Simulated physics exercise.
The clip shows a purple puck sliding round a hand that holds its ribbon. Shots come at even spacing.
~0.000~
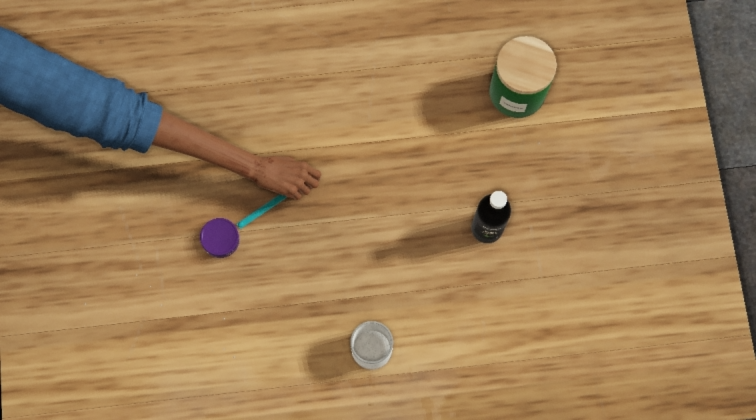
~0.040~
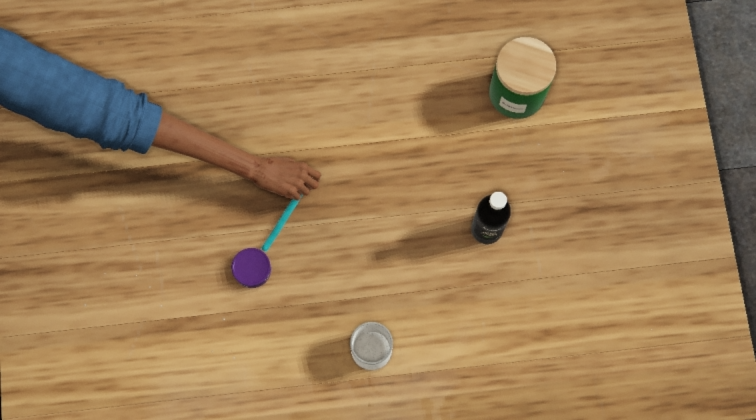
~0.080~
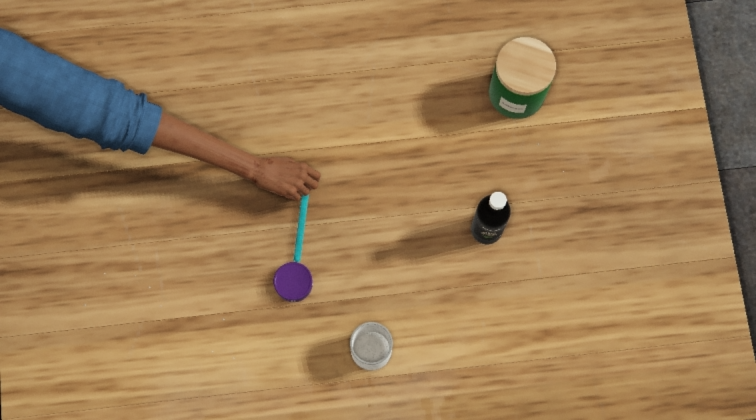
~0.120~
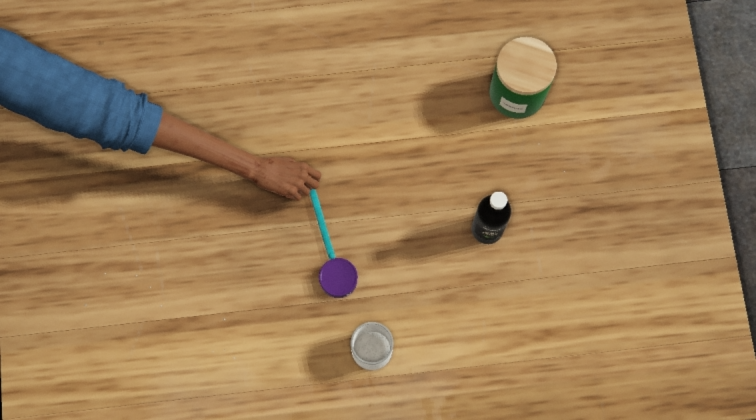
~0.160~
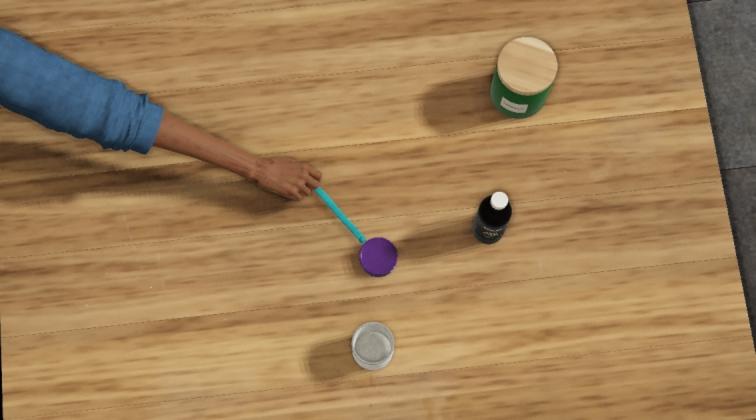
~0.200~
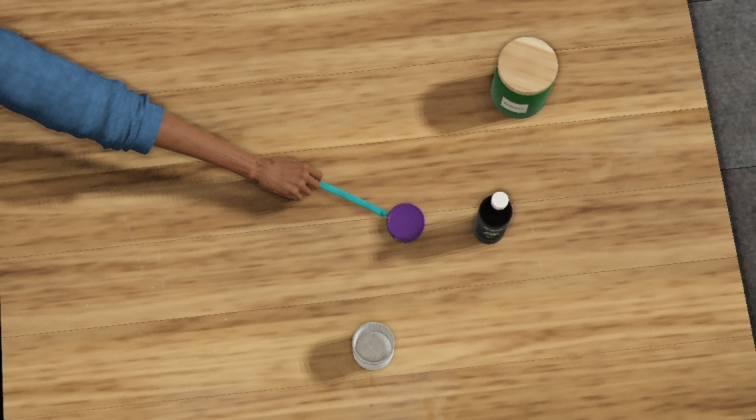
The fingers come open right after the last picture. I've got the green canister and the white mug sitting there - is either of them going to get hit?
Well, the green canister will be fine, the white mug will be fine.
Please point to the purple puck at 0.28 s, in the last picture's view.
Approx. position: (431, 145).
Around 0.28 s, puck near (431, 145).
Around 0.40 s, puck near (463, 43).
Finally, puck off the table. The green canister remains clear and the white mug escapes it.
